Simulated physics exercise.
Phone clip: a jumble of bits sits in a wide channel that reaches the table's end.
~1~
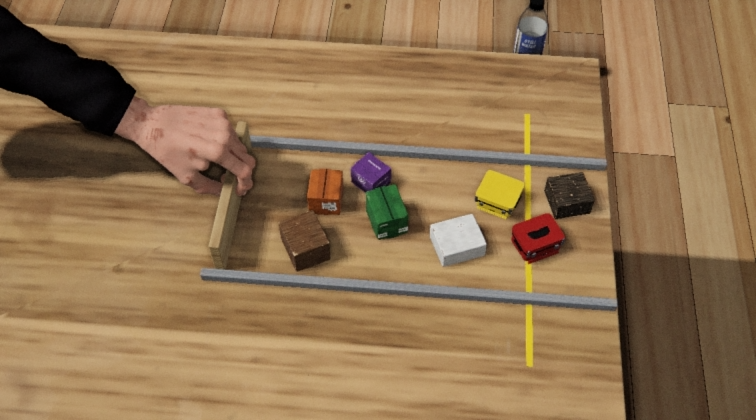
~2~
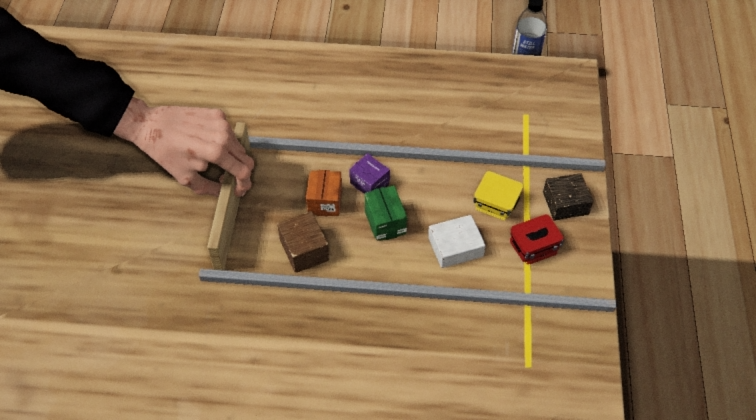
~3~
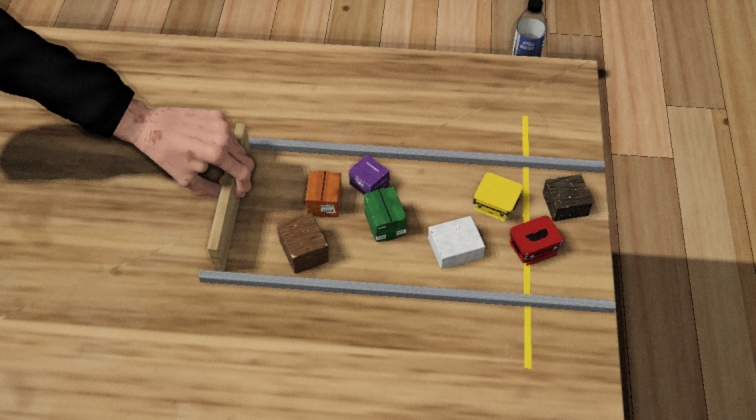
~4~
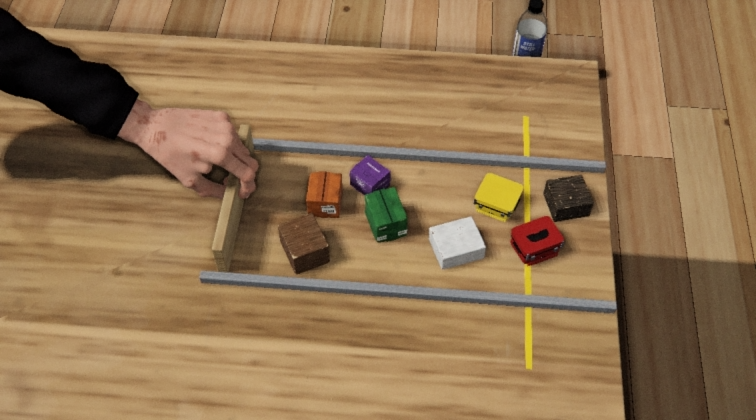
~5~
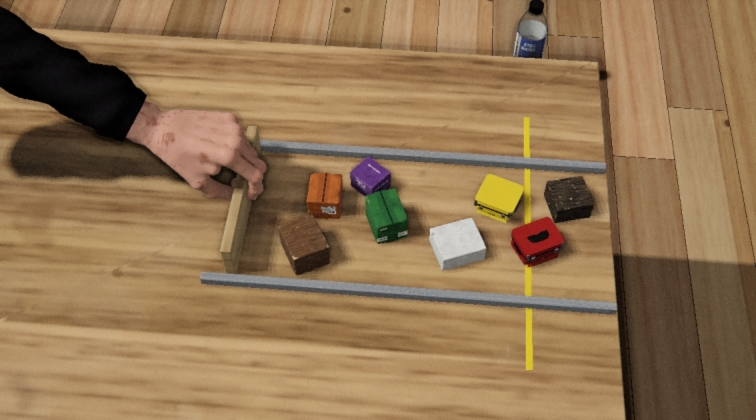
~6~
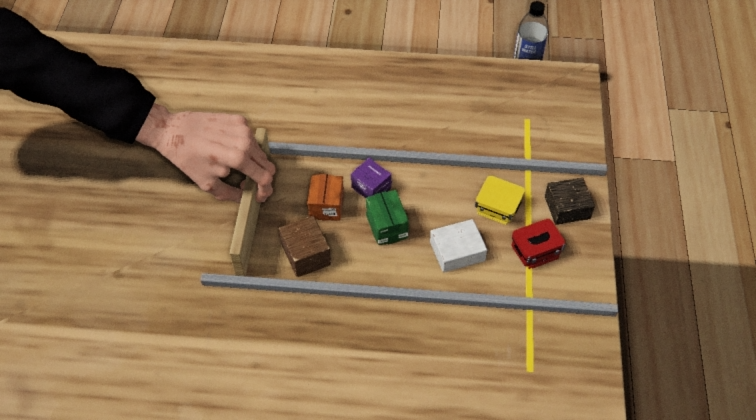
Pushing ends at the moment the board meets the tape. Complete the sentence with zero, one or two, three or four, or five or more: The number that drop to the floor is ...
The number that drop to the floor is one or two.
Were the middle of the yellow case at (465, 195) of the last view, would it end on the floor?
Here the yellow case sits tight.
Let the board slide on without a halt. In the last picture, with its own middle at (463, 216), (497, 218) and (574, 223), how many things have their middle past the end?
In order, that gives 0, then 0, then 4.
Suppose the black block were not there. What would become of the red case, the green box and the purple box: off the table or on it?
Red case: Down; green box: Still up; purple box: Still up.
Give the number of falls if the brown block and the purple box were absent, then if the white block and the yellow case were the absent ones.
In order, the numbers are 1 and 0.
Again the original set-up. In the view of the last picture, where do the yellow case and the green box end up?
About (580, 204), and the other about (555, 231).
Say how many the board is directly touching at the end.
Count recorded: 4.
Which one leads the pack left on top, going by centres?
I'd say the white block.
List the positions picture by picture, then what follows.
The first frame shows black block (569, 195); red case (537, 239); yellow case (499, 195); board (232, 194); tape (528, 228).
The second frame shows red case (535, 240); brown block (304, 242).
The third frame shows yellow case (497, 198); orange box (324, 194).
The fourth frame shows black block (568, 198); green box (386, 215).
The fifth frame shows red case (536, 243); purple box (371, 179).
The sixth frame shows black block (569, 201); red case (537, 244); yellow case (499, 201); board (252, 201); tape (529, 233).
Early on, none off yet; black block at rest near (569, 201); red case at rest near (537, 244); yellow case at rest near (499, 201).
A while later, none off yet; black block moving near (579, 203); red case travelled about its own width near (591, 243); yellow case travelled about its own width near (540, 201).
Finally, the number that fall off is one or two; lost, red case and black block.
